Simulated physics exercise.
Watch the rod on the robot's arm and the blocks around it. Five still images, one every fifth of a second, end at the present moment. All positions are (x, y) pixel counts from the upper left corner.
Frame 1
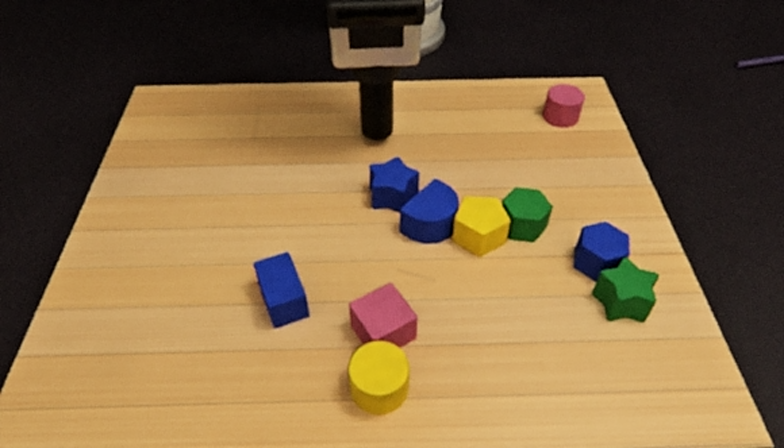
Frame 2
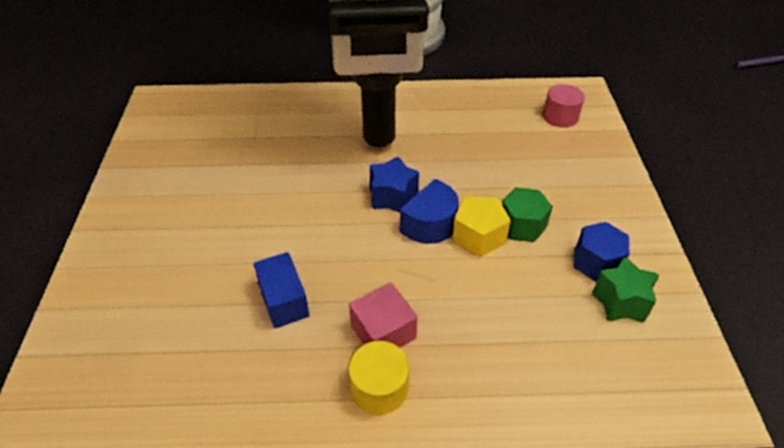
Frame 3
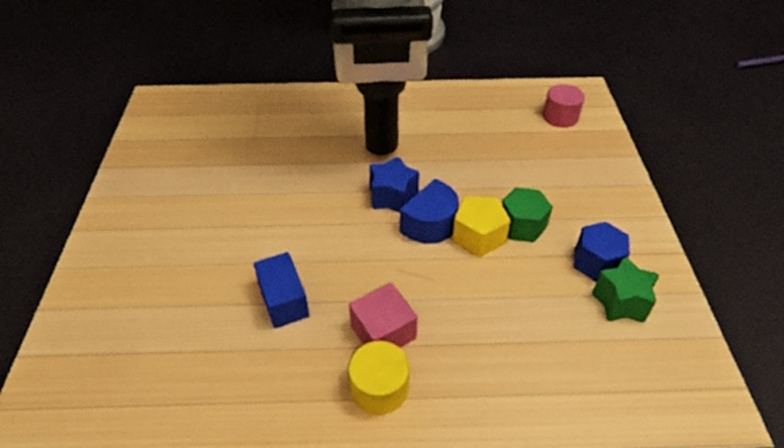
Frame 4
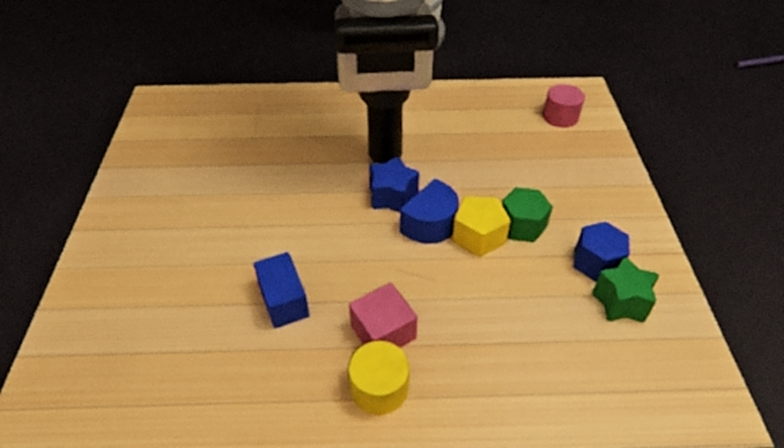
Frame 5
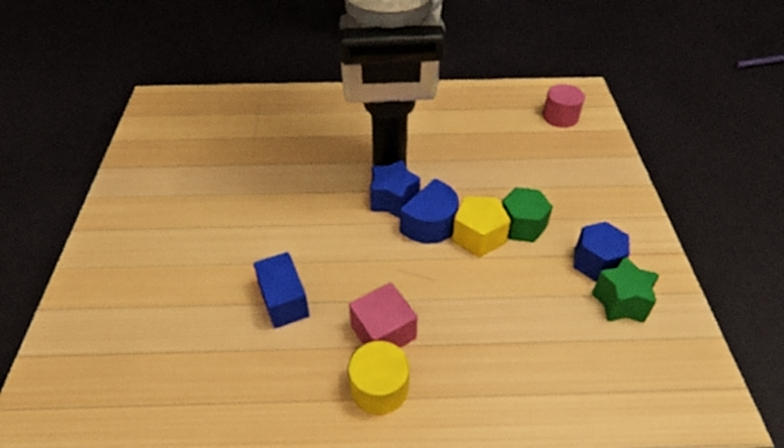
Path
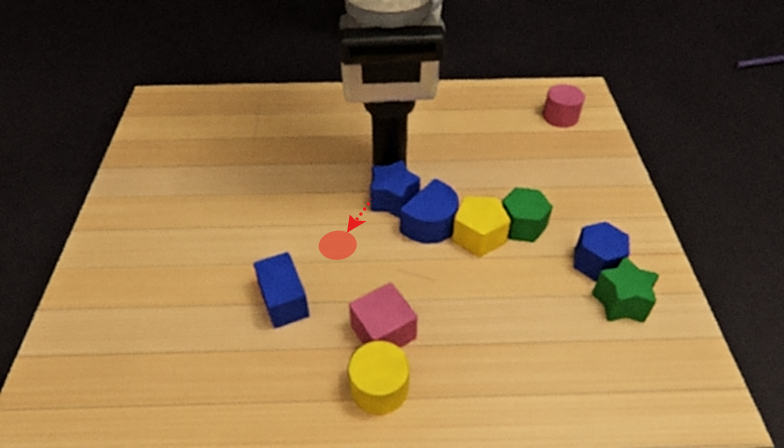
On a wooden board scattered with colored blocks, a robot arm's black rod moved slowly toward the blue star block and came up against its back edge, while the blocks barely moved, if at all.
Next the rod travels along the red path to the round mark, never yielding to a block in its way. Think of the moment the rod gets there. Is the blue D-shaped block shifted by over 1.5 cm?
Final answer: No.
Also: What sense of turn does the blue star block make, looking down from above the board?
The block turns counter-clockwise.
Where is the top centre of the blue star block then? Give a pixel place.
The blue star block ends near (383, 221).
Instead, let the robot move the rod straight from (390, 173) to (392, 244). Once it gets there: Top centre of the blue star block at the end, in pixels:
The centre of its top will be at (392, 253).
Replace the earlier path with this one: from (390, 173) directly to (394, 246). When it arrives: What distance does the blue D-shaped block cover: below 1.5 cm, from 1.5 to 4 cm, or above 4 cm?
It shifts by 1.5 to 4 cm.
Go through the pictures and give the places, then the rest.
The first frame shows tip of the rod at (377, 130), middles of tops, blue rectangle at (279, 278), blue star block at (393, 173), blue D-shaped block at (433, 201).
The second frame shows rod at (379, 137), nothing pushed.
The third frame shows rod at (382, 145), nothing pushed.
The fourth frame shows rod at (385, 154), nothing pushed.
The fifth frame shows rod at (390, 164), blue rectangle at (279, 278), blue star block at (393, 177), blue D-shaped block at (433, 201).
The line goes in a line from (390, 173) to (338, 245).
The first path, step by step. One third of the way, rod at (374, 187); blue star block at (389, 197).
Two thirds of the way, rod at (356, 211); blue star block at (384, 215), turned 30° anticlockwise; blue D-shaped block at (434, 205), turned 15° anticlockwise.
At the end, rod at (337, 236); blue rectangle unmoved; blue star block at (383, 221), turned 55° anticlockwise; blue D-shaped block at (434, 205), turned 15° anticlockwise.
